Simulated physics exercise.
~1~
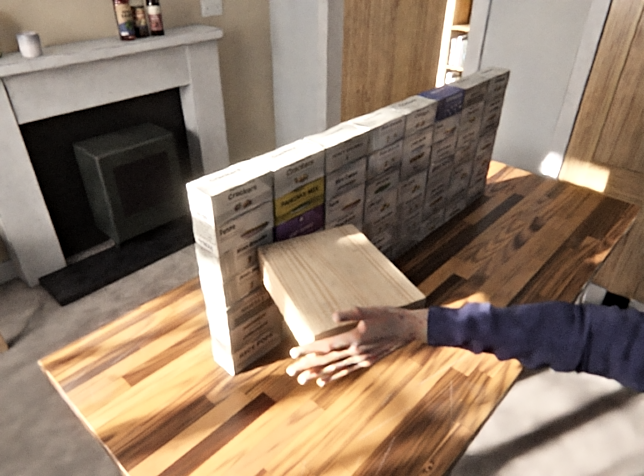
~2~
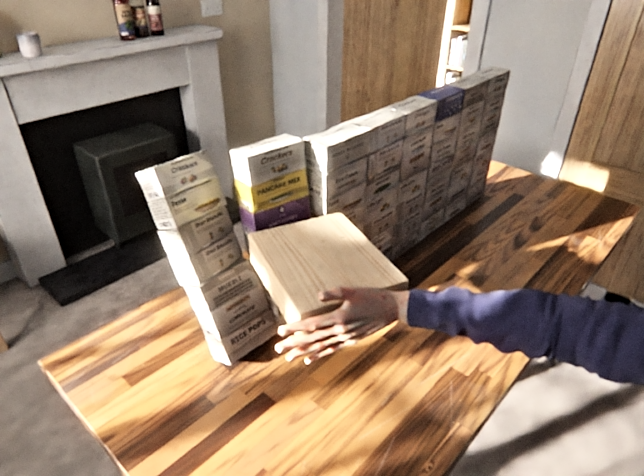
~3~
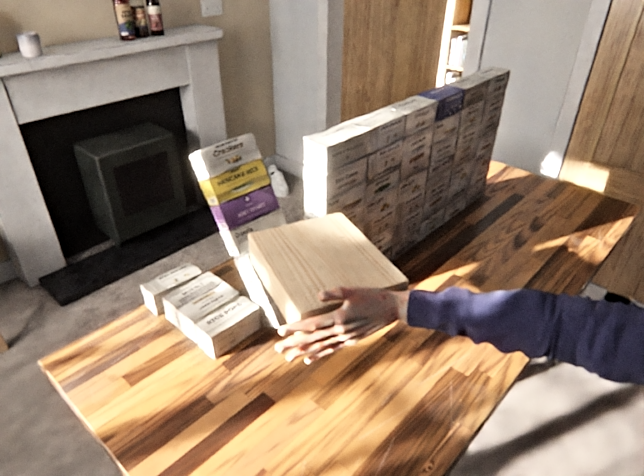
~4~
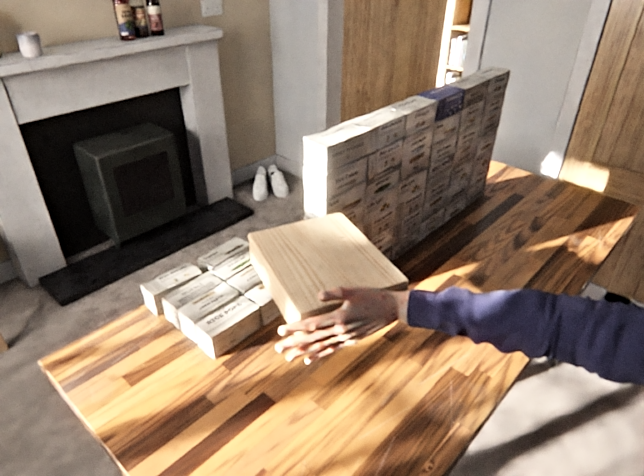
On a wooden table, a hand pushes a wood block that topples the wall's near end.
